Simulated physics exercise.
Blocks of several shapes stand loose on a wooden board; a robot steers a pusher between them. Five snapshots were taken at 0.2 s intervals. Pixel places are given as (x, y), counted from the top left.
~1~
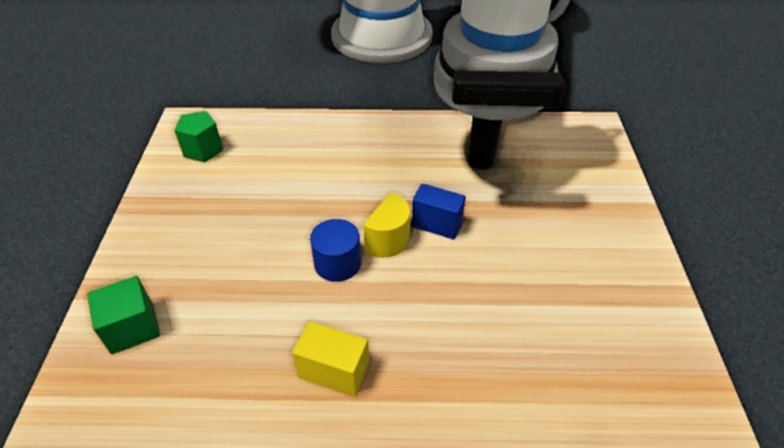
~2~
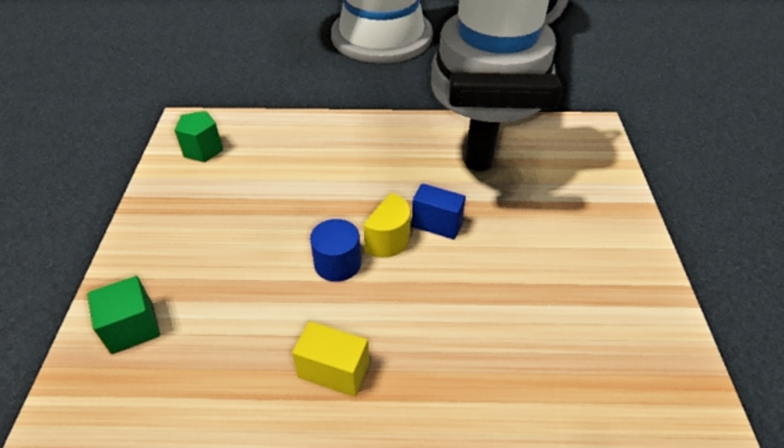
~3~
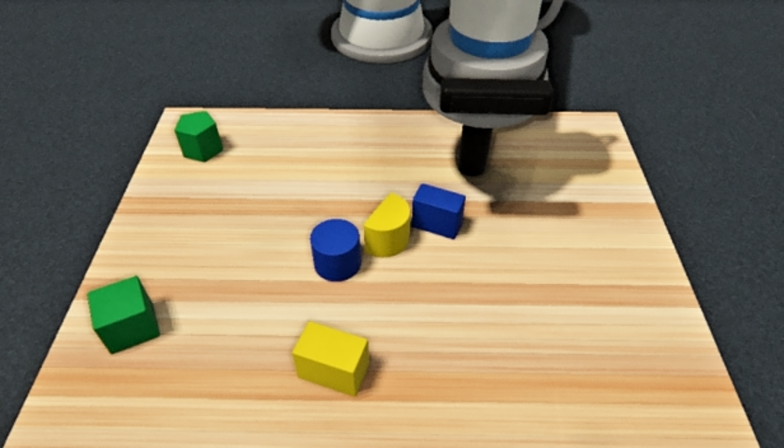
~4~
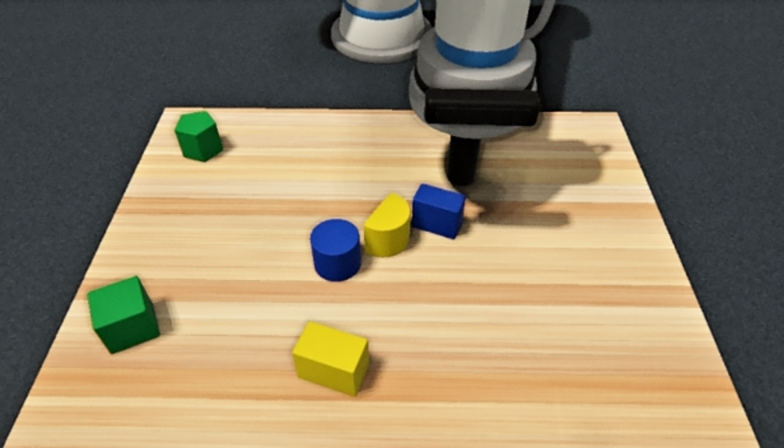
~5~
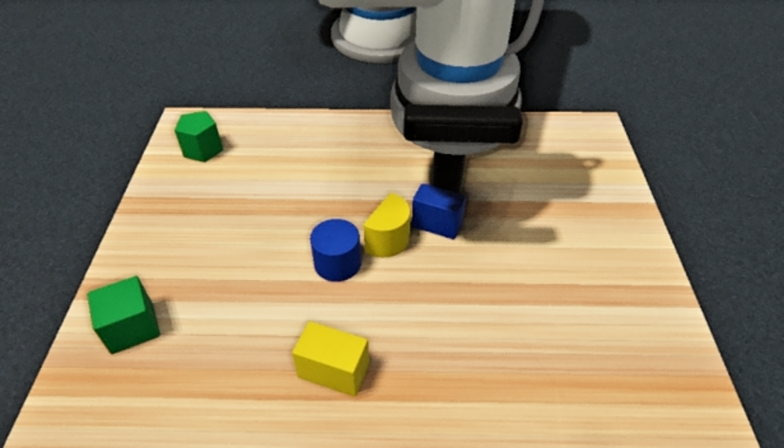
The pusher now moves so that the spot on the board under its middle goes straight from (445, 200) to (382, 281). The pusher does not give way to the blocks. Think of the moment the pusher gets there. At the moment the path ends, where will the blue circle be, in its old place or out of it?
Once the pusher is done, the blue circle is in a new spot.
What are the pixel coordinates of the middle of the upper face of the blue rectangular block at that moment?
I'd place it at (433, 239), taking the centre of its top.
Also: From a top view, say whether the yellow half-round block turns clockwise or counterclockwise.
It twists clockwise.
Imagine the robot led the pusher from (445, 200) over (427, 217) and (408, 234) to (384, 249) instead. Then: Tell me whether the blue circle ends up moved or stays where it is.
The push reaches it.
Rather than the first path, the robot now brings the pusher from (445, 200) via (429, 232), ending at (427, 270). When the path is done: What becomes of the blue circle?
The blue circle keeps its place.
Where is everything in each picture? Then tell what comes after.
Lower end of the pusher at (481, 161), tops of blocks, blue circle at (335, 236), yellow half-round block at (390, 213), blue rectangular block at (439, 197), in the first frame.
Pusher at (479, 162), blocks as before, in the second frame.
Pusher at (472, 168), blocks as before, in the third frame.
Pusher at (461, 177), blocks as before, in the fourth frame.
Pusher at (446, 191), blue circle at (335, 236), yellow half-round block at (390, 213), blue rectangular block at (439, 197), in the fifth frame.
What follows on the original path. One third of the way, pusher at (425, 216); yellow half-round block at (387, 215); blue rectangular block at (434, 219), turned 25° anticlockwise.
Two thirds of the way, pusher at (404, 243); blue circle at (312, 242); yellow half-round block at (362, 228), turned 40° clockwise; blue rectangular block at (432, 238), turned 70° anticlockwise.
At the end, pusher at (382, 272); blue circle at (301, 243); yellow half-round block at (349, 232), turned 65° clockwise; blue rectangular block at (433, 239), turned 80° anticlockwise.
